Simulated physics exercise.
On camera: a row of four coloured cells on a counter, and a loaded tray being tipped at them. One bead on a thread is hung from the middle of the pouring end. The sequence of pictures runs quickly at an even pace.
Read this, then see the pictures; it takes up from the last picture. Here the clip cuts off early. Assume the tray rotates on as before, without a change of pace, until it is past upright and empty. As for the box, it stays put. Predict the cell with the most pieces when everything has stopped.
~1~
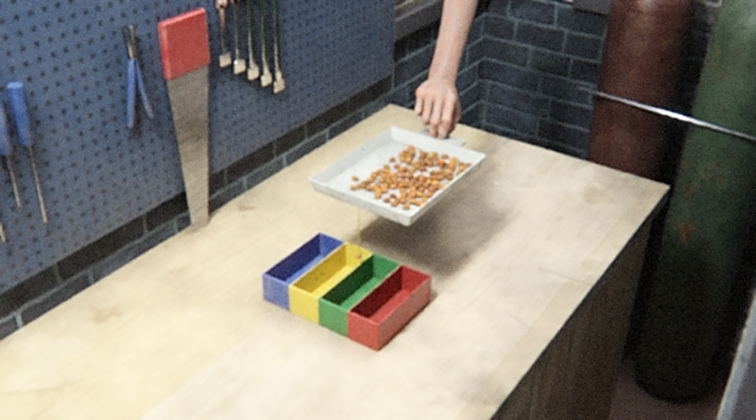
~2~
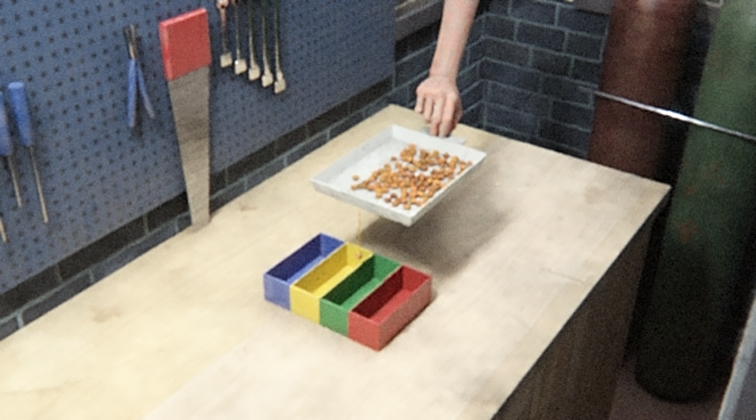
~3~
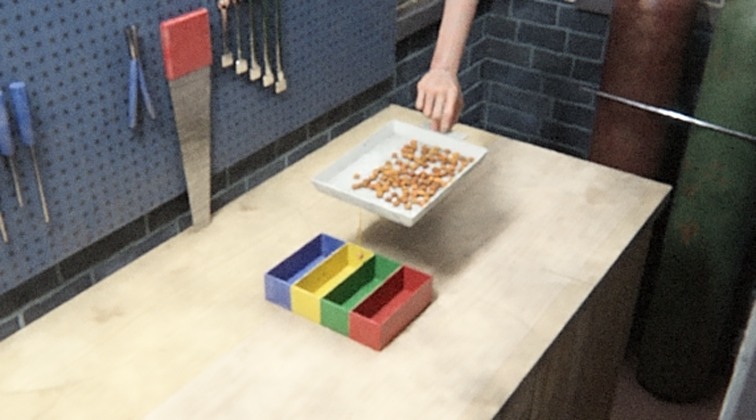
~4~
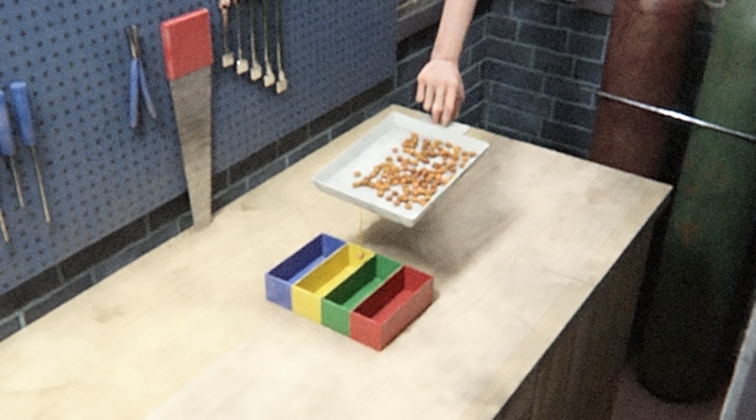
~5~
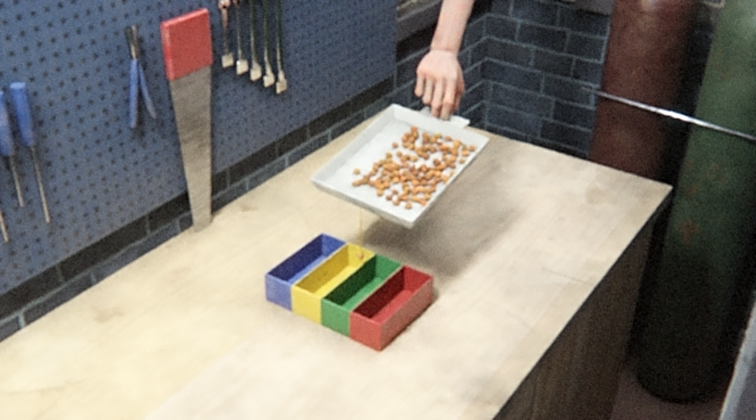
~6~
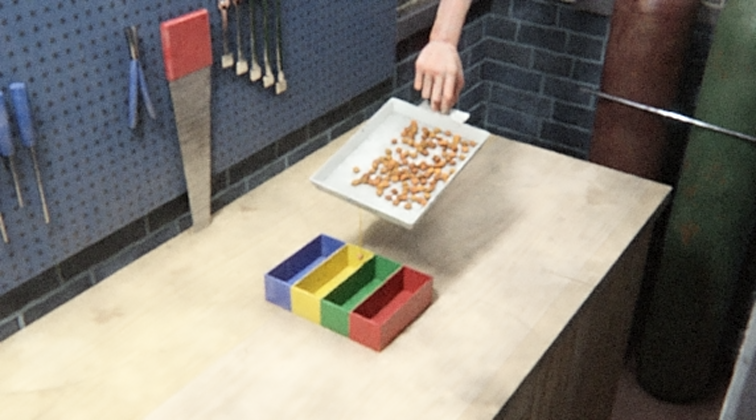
I would say the red cell.
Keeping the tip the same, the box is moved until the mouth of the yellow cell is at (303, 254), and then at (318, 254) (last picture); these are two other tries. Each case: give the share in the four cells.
It would be roughly 20 per cent for the first and roughly 50 per cent for the second.
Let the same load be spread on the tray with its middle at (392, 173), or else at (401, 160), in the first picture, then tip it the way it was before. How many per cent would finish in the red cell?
It would be about 60 per cent for the first and about 50 per cent for the second.
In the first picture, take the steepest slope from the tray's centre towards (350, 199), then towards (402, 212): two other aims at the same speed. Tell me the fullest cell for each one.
Try A: That blue cell / try B: The red cell.
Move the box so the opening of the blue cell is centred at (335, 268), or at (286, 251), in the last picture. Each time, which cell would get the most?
With the first placing it's that green cell, with the second it's the cell in red.
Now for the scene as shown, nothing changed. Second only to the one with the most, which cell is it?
I'd say the cell in green takes second place.
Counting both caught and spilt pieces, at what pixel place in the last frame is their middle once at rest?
Close to (385, 316) in the last view.
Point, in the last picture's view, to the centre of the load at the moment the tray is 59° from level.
Roughly at (394, 206).
Shortly afterwards, tray tipped steeply; all but a few on the tray; only a few falling or outside the box.
Next, tray tipped right over; near half on the tray; near a quarter in the red cell; only a few in the green cell; near a quarter falling or outside the box.
Some moments later, tray tipped past a quarter turn; near two thirds in the red cell; near a quarter in the green cell; only a few in the yellow cell; a little falling or outside the box.
In the end, tray tipped past a quarter turn; near two thirds in the red cell; near a quarter in the green cell; only a few in the yellow cell; none at all in the blue cell; a little outside the box.
